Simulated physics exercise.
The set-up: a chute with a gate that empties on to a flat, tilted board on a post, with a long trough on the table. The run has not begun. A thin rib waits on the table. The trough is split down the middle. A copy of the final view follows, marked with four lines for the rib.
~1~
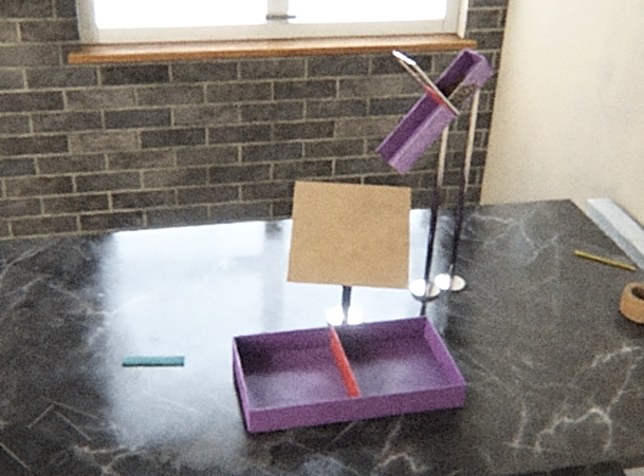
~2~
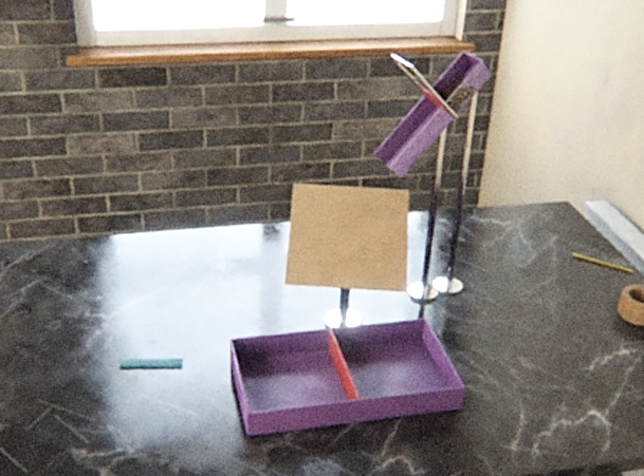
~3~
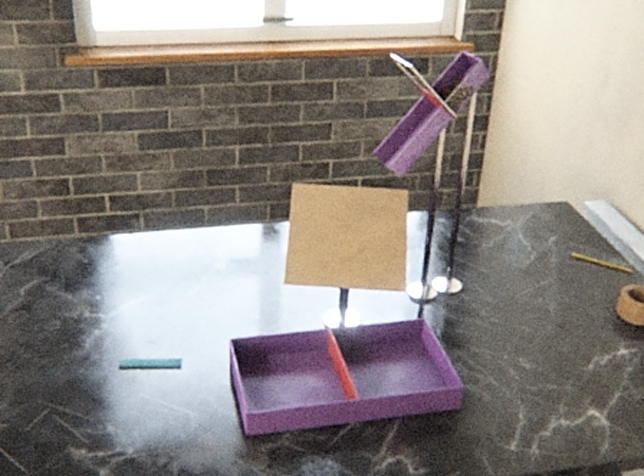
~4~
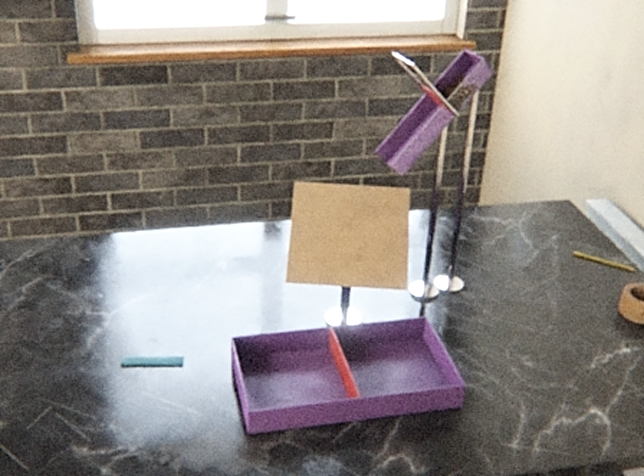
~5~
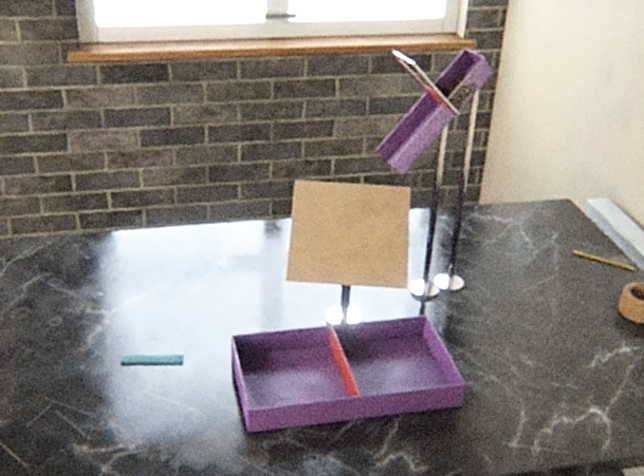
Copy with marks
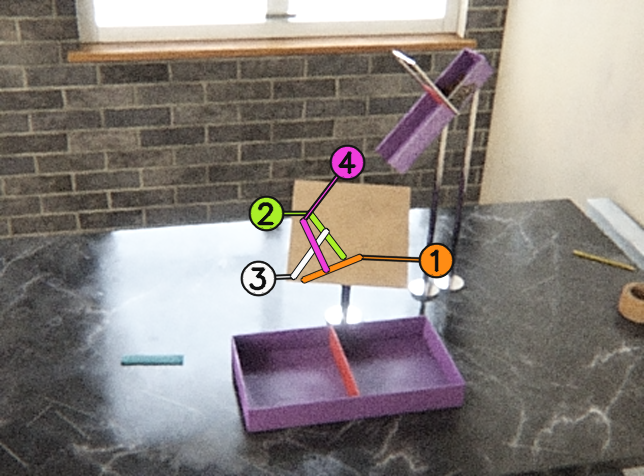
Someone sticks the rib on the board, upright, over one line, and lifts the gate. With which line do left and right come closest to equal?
Best: 4.
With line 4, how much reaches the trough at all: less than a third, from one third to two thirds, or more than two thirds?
More than two thirds.
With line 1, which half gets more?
More lands on the left.
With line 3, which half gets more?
The left half.
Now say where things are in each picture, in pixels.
The first frame shows load behind the gate (451, 94), allspice berries; lip of the chute (395, 169), sloping fairly steeply.
The second frame shows middle of the board (349, 235), tilted fairly steeply; middle of its low edge (346, 287); of its high edge (351, 187).
The third frame shows front corners of the trough (247, 413) and (463, 386); front end of its middle wall (358, 399); gate still shut (431, 95).
The fourth frame shows middle of the load (450, 95); lip (395, 169).
The fifth frame shows middle of the load (451, 94); lip (395, 168).
On the marked copy, line 1 from (359, 257) to (304, 279); line 2 from (309, 213) to (343, 256); line 3 from (326, 231) to (293, 276); line 4 from (303, 221) to (326, 269).
For line 1, of what is caught, the larger part in the left half, about a tenth in the right.
For line 2, of what is caught, about a tenth in the left half, the larger part in the right.
For line 3, of what is caught, the larger part in the left half, about a tenth in the right.
For line 4, of what is caught, roughly a third in the left half, roughly two thirds in the right.
